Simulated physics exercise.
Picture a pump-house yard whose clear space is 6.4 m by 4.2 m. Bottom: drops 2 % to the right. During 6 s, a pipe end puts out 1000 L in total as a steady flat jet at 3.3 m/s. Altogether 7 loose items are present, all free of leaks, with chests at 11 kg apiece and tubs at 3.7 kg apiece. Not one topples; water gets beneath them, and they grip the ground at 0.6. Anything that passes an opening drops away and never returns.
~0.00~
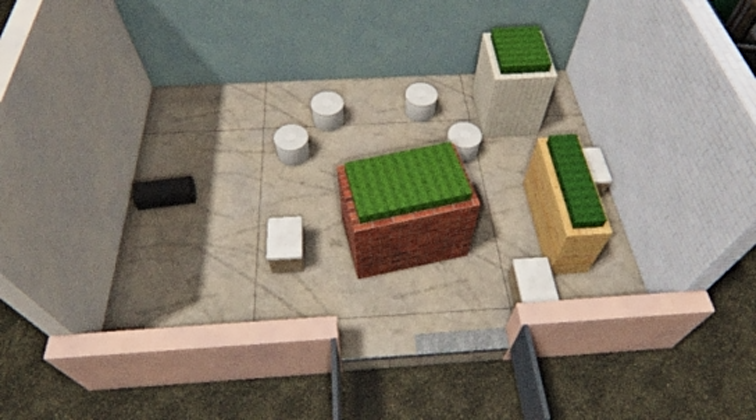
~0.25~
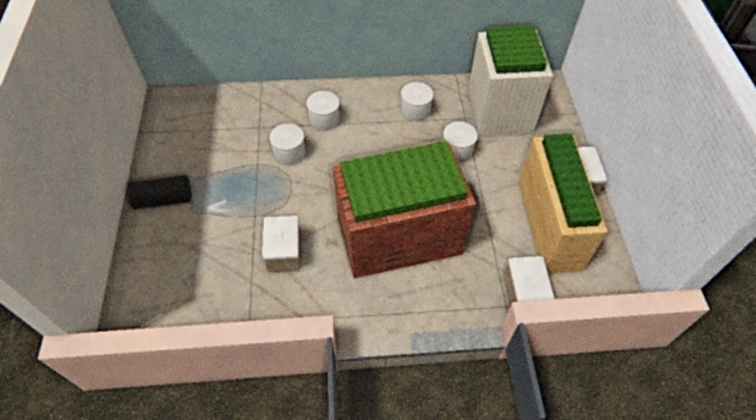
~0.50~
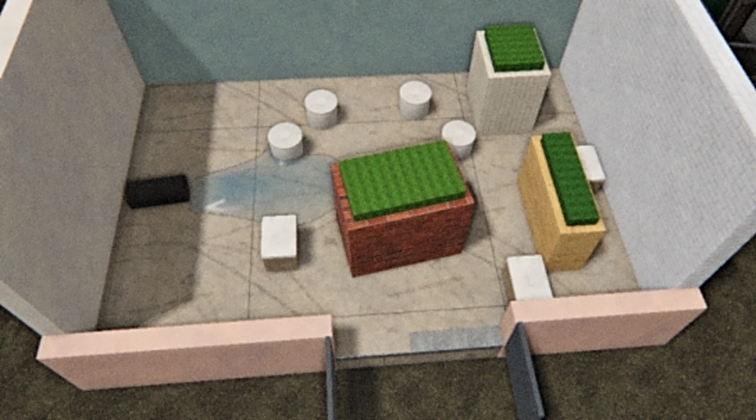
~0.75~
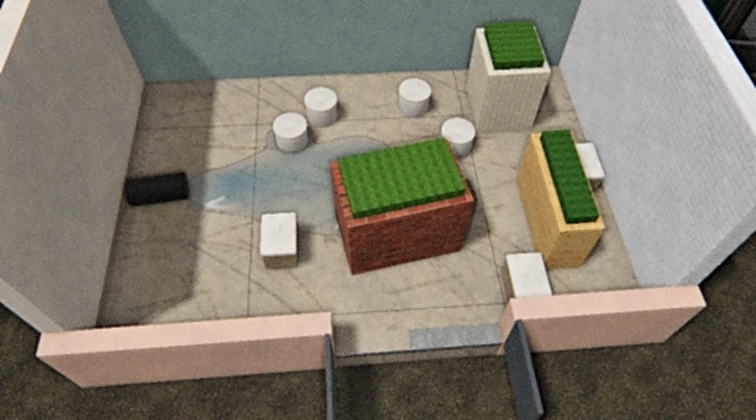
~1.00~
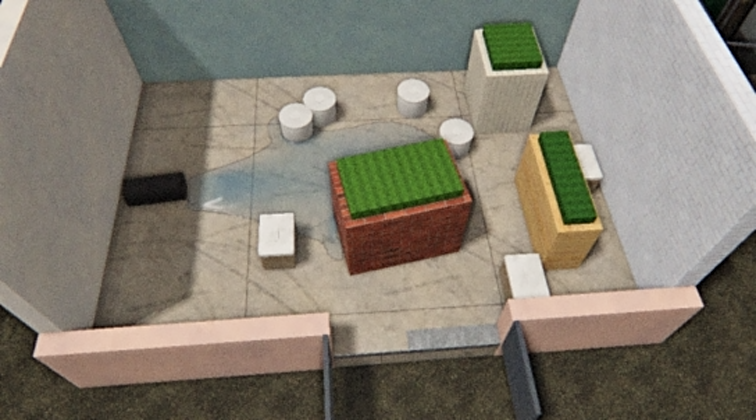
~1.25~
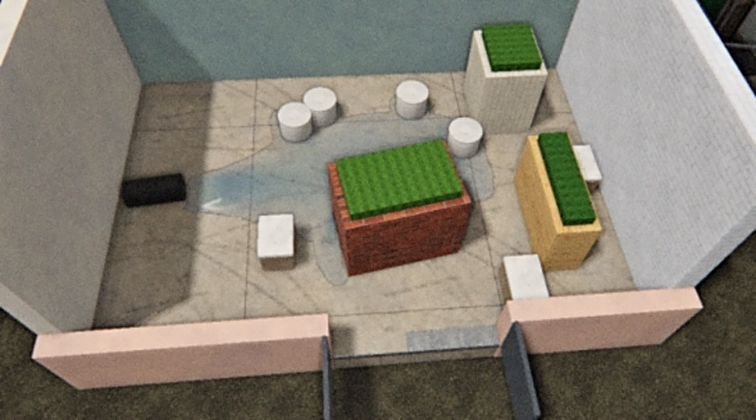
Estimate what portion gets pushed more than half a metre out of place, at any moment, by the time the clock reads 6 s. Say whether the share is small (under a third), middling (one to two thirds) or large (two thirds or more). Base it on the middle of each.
Middling, one to two thirds.
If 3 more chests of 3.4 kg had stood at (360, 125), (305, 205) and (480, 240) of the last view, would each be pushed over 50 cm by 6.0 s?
First exceeds it, second exceeds it, third does not reach it.
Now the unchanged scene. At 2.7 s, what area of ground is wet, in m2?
The covered patch comes to about 11.0 m2.
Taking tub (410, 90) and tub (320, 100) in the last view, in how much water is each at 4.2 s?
I'd put it at 10 cm and 1 cm respectively.
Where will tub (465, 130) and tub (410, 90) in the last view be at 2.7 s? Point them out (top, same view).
About (575, 119) for the first and (447, 63) for the second.
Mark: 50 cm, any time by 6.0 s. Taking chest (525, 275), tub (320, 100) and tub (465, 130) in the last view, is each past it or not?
Going one by one: Stays closer, stays closer, goes farther.
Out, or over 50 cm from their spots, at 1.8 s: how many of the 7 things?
I make it 1 by then.
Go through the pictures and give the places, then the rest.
A tub at (291, 137), on the bottom; a tub at (464, 135) rests on the ground; 0.0 m2 under water; 0 of 7 have shifted, in the first frame.
A tub at (286, 136), on the bottom; a tub at (460, 134) rests on the ground; 0.8 m2 under water; 0 of 7 have shifted, in the second frame.
A tub at (284, 135), on the bottom; a tub at (458, 133), on the bottom; 1.8 m2 under water; 0 of 7 have shifted, in the third frame.
A tub at (289, 125) rests on the ground, 15 cm from its start; a tub at (458, 131) rests on the ground; 3.0 m2 under water; 1 of 7 have shifted, in the fourth frame.
A tub at (295, 116), on the bottom, 36 cm from its start; a tub at (456, 131) rests on the ground; 4.3 m2 under water; 1 of 7 have shifted, in the fifth frame.
A tub at (294, 115), on the bottom, 39 cm from its start; a tub at (466, 130) rests on the ground, 15 cm from its start; water covers 5.5 m2; 2 of 7 have shifted, in the sixth frame.
After 1.8 s 1 of 7 are over 50 cm from their spots; 1 afloat.
After 2.7 s 2 of 7 are over 50 cm from their spots; 2 afloat.
After 4.2 s 2 of 7 are over 50 cm from their spots; 2 afloat.
After 6.0 s 3 of 7 are over 50 cm from their spots, and 3 have been at some point; 3 afloat.
